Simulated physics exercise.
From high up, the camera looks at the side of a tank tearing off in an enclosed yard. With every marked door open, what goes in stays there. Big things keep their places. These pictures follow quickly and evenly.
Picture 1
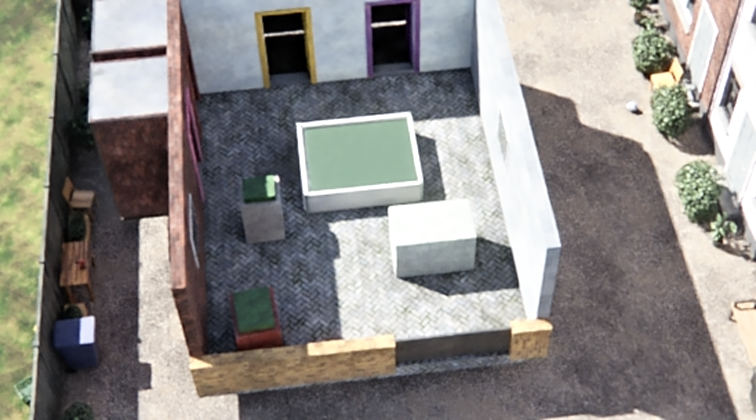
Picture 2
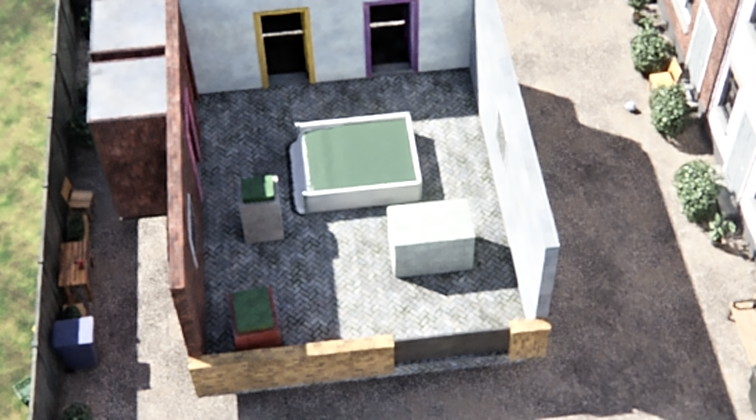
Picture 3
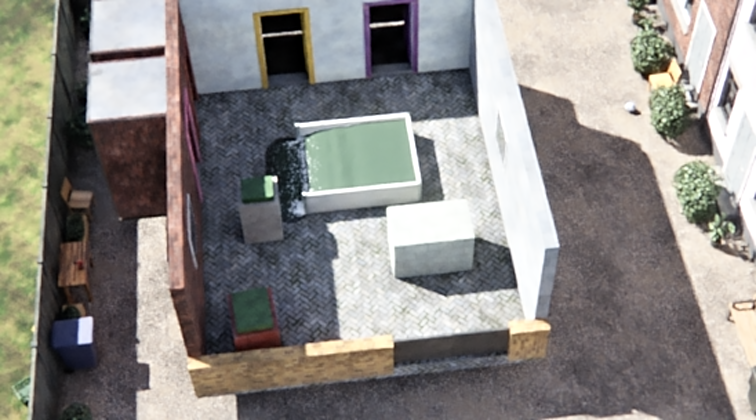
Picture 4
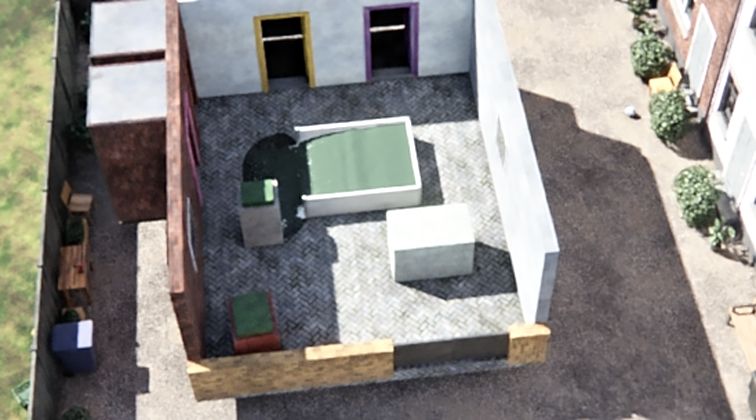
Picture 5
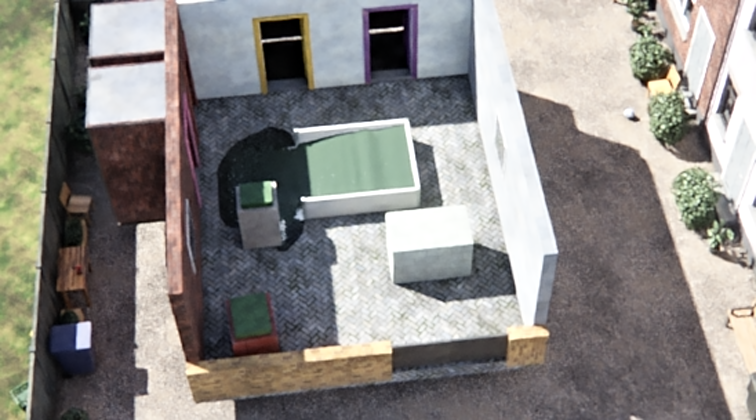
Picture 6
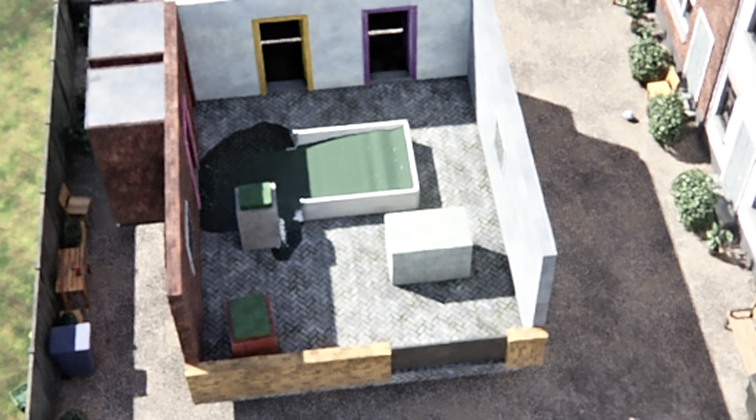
Dark green water poured out of the open left side of a white-walled tank in a walled yard, spreading leftward across the grey paving and around a small green-topped block.
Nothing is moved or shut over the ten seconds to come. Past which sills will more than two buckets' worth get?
At the end, the red door will most likely go past the limit; the purple door will most likely keep inside the limit; the pink door will most likely go past the limit; the yellow door will most likely keep inside the limit.
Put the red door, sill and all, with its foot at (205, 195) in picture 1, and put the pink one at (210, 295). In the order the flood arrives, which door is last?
It's the purple-painted one.
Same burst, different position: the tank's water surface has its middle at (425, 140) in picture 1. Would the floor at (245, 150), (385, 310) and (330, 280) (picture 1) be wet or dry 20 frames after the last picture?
Log: Flood; no flood; flood.
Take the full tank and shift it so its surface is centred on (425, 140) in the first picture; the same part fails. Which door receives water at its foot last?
That is the one in purple.
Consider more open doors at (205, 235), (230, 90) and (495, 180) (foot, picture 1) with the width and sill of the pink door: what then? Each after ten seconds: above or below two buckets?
Crosses the line; crosses the line; stays below the line.
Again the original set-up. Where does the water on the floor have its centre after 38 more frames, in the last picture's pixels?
Roughly (296, 201) in the last picture.
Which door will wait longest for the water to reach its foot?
Answer - the one in purple.
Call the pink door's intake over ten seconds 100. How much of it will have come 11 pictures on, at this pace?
Near 50 in a hundred.
A moment on, water covers 20 % of the floor; the red door wet at the sill, nothing in, the purple door not reached, the pink door over two buckets in, the yellow door not reached.
Next, water covers 30 % of the floor; the red door under two buckets in, the purple door not reached, the pink door far over two buckets in, the yellow door not reached.
Then, water covers 40 % of the floor; the red door over two buckets in, the purple door not reached, the pink door far over two buckets in, the yellow door wet at the sill, nothing in.
Later, water covers 70 % of the floor; the red door over two buckets in, the purple door wet at the sill, nothing in, the pink door far over two buckets in, the yellow door wet at the sill, nothing in.
In the end, water covers 95 % of the floor; the red door over two buckets in, the purple door wet at the sill, nothing in, the pink door far over two buckets in, the yellow door wet at the sill, nothing in.
